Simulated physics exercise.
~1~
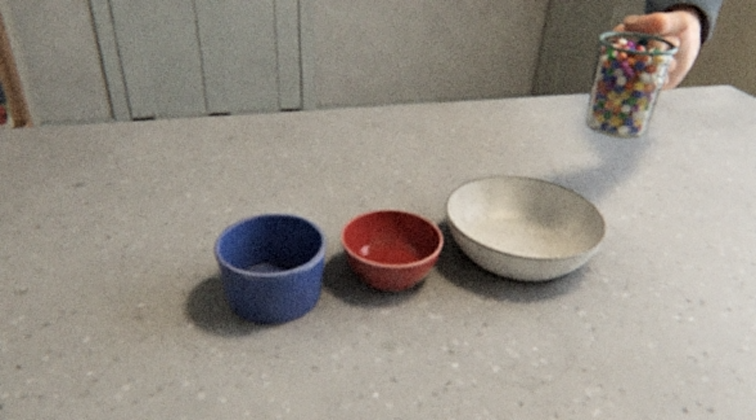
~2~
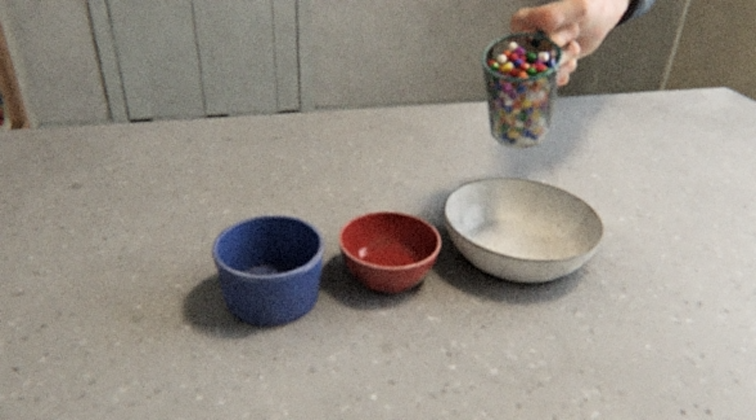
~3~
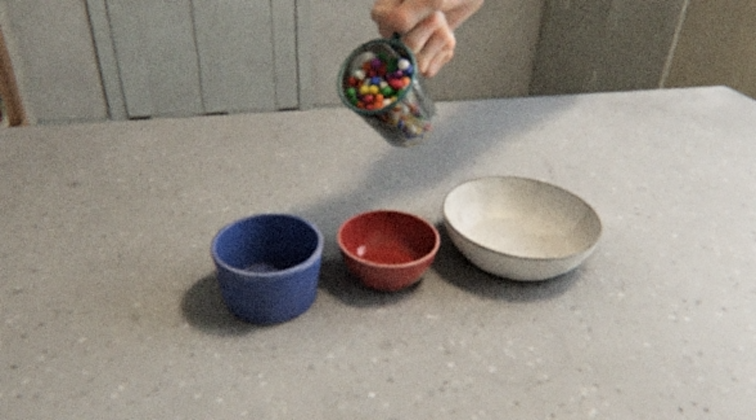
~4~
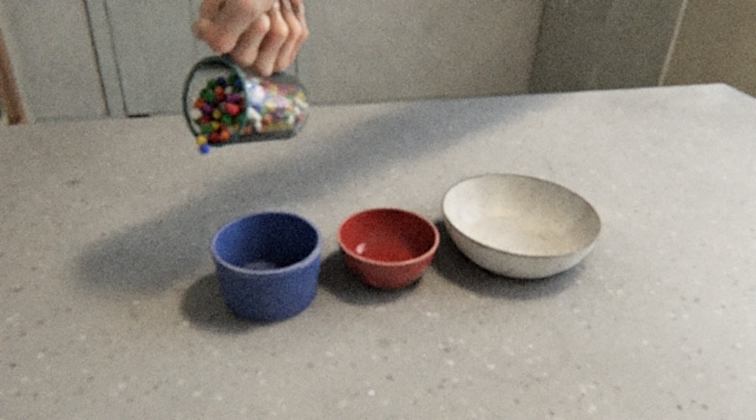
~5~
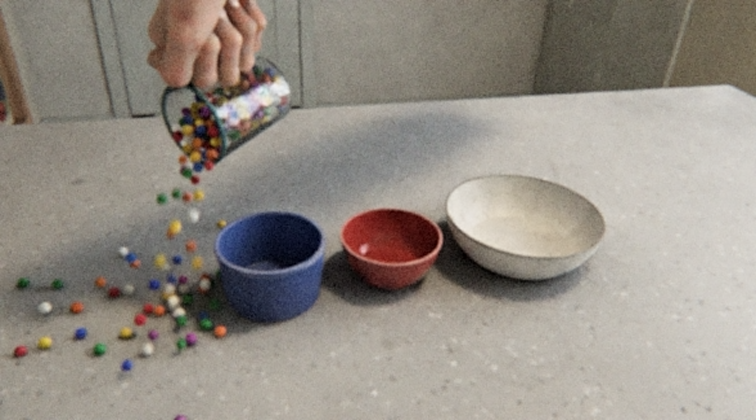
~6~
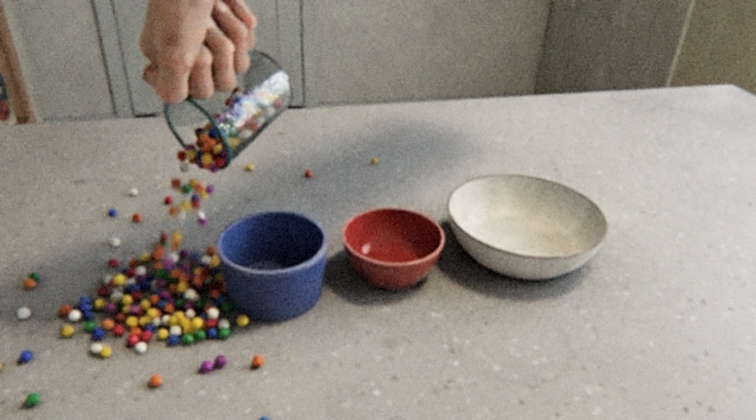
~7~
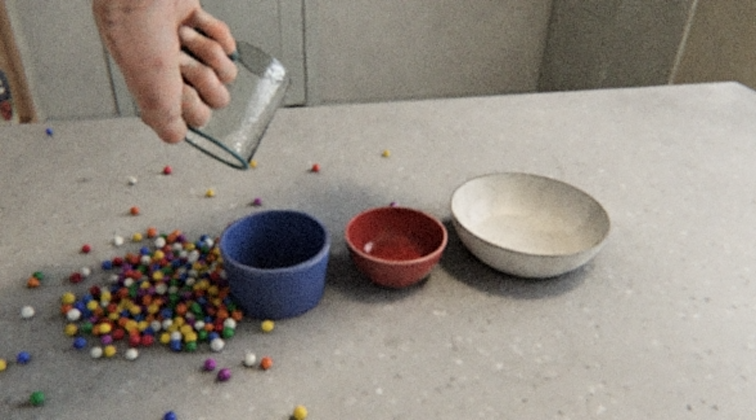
We see a hand carry a clear glass of colourful beads leftward over a white bowl, a red bowl and a blue dish, tipping it until the beads spill onto the table left of the dish, leaving the glass empty and all three containers without beads.
